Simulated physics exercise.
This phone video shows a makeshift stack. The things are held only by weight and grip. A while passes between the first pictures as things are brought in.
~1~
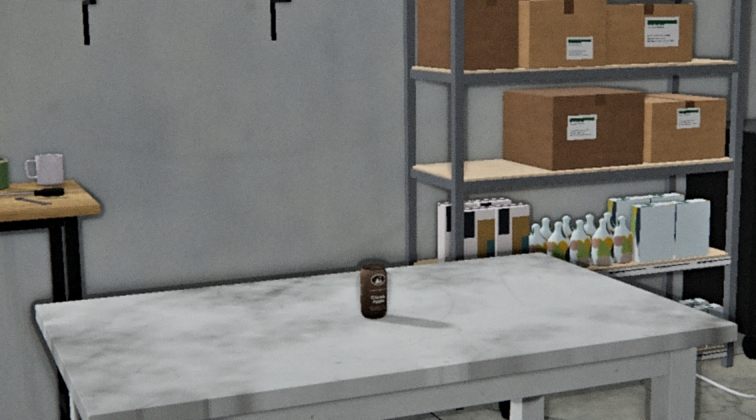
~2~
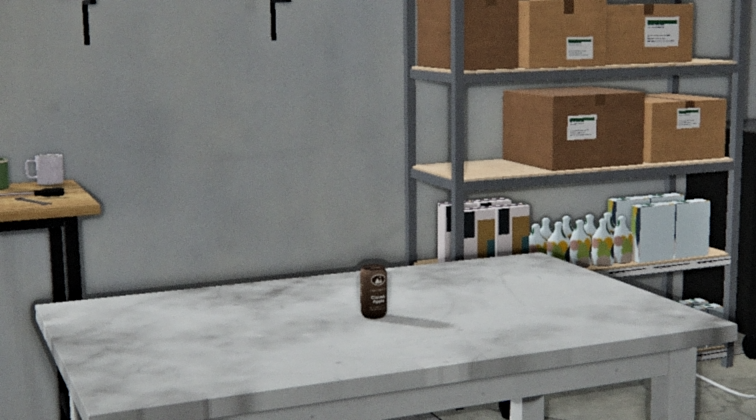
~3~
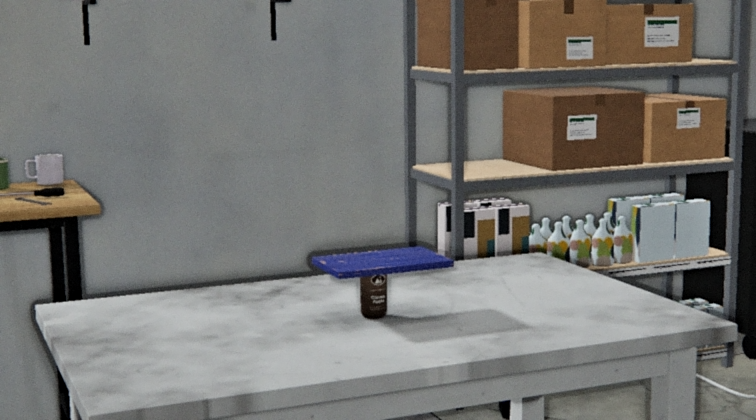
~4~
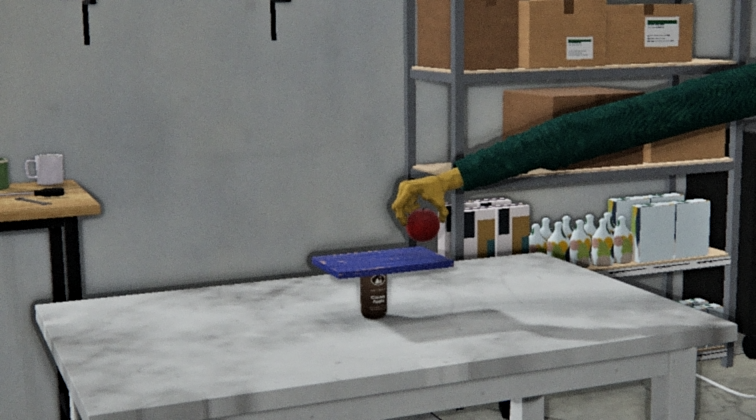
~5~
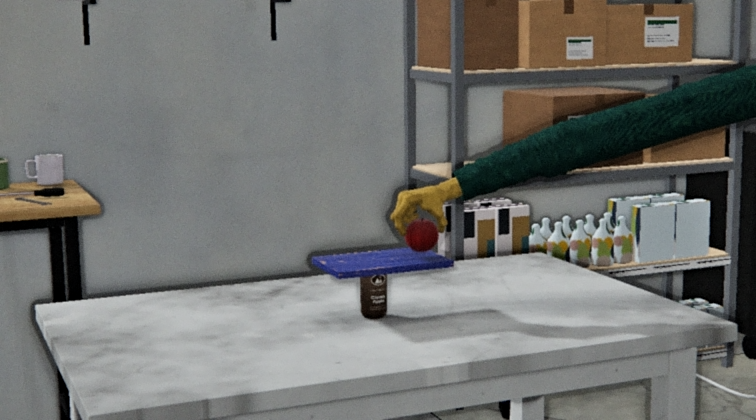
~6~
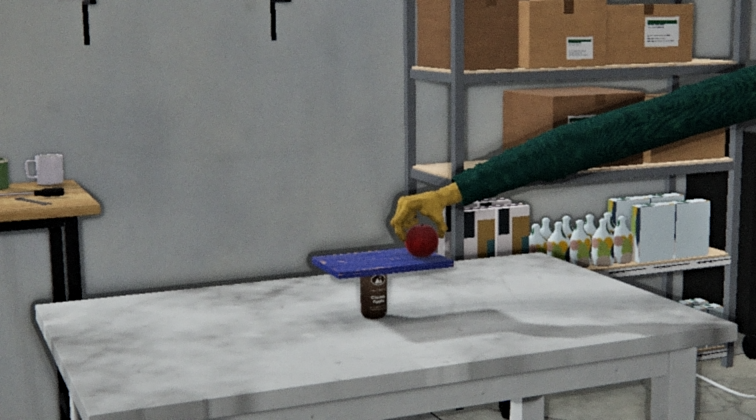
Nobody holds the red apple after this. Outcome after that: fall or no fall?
The stack is too shaky.
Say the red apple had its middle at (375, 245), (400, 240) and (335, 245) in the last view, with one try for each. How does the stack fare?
Outcomes in order: Stands, then falls, then stands.
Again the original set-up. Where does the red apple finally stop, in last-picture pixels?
In the final view it sits at roughly (476, 294).
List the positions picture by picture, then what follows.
In the first frame, the last thing is not in view yet.
In the second frame, the last thing is not in view yet.
In the third frame, the last thing is not in view yet; blue board (382, 262).
The fourth frame shows on its way; red apple (423, 225); blue board (382, 262).
The fifth frame shows on its way; red apple (422, 235); blue board (382, 262).
The sixth frame shows in place under the hand; red apple (422, 241); blue board (382, 262).
Then, 0.30 s past the last view, red apple now fallen; blue board rocked 42° from its first pose.
Then, 0.40 s past the last view, blue board rocked 56° from its first pose.
Then, 0.60 s past the last view, blue board now fallen; brown can displaced about its own width.
Then, 0.70 s past the last view, brown can displaced about its own width.
Finally, fallen, blue board and red apple; moved from the start, brown can. Final places as the last picture's camera would see them, red apple near (476, 294). The stack loses its balance.
